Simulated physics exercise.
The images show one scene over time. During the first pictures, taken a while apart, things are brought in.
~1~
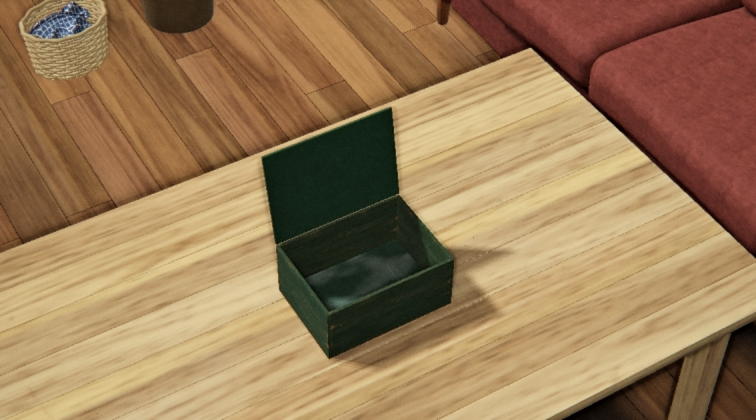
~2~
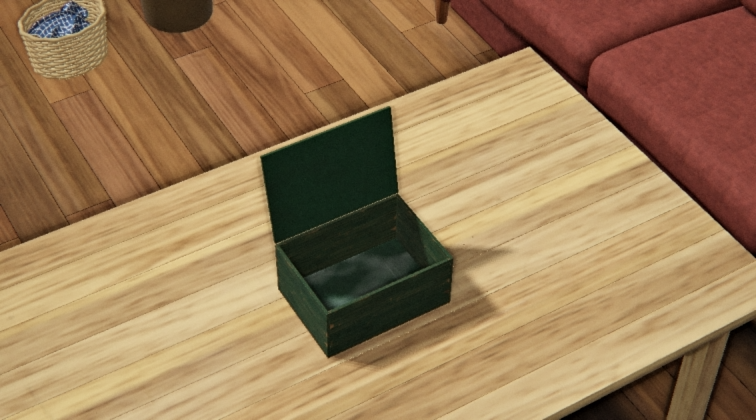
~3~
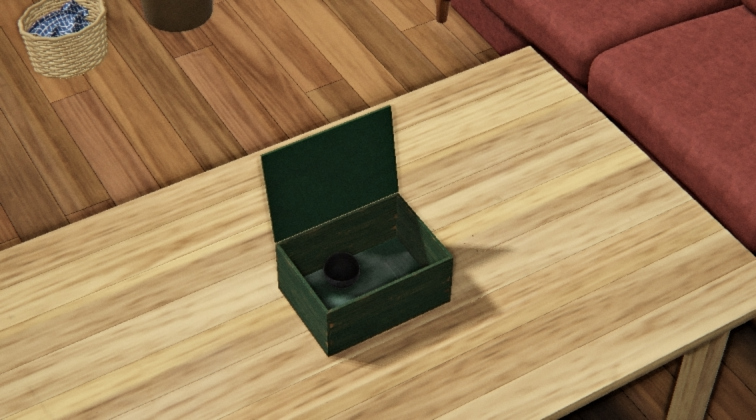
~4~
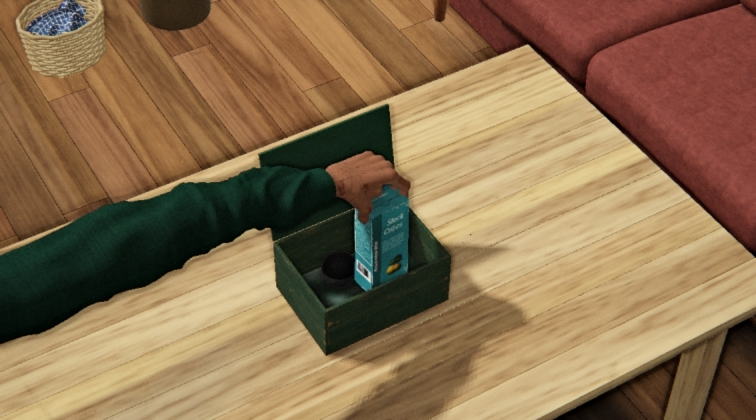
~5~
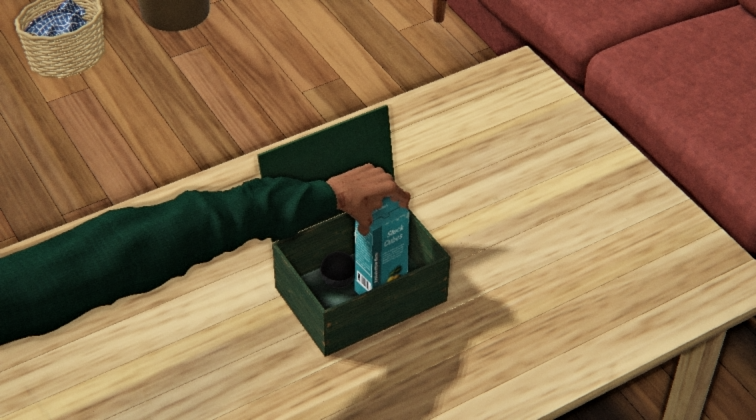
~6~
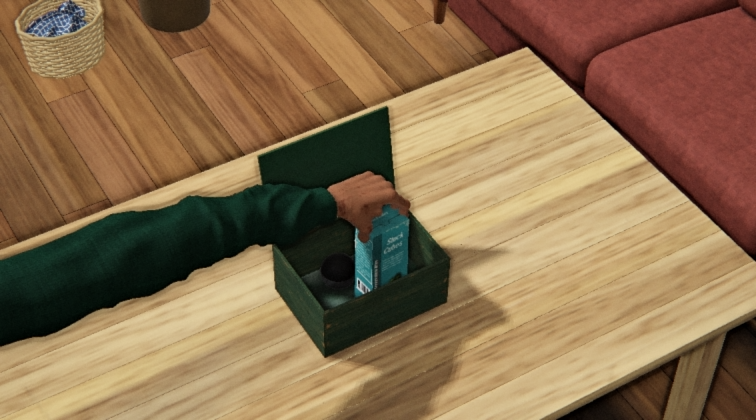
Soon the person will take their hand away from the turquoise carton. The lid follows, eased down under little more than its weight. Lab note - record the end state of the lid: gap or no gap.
End state: Gap.
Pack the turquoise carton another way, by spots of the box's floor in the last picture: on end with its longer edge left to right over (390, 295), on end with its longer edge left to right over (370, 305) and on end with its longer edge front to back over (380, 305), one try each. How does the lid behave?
On try one it won't go down; on try two it won't go down; on try three it won't go down.
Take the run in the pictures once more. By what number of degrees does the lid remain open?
Roughly 45°.
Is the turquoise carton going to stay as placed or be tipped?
The turquoise carton keeps its pose.
Then, 1.10 s later than the last frame, lid starting down.
Then, 1.50 s later than the last frame, lid 66° above the rim.
Then, 1.90 s later than the last frame, lid 45° above the rim.
Then, 4.20 s later than the last frame, turquoise carton resting near (381, 259).
When it is over, lid 45° above the rim; both as before. End places, in pixels of the last picture, turquoise carton near (381, 258).
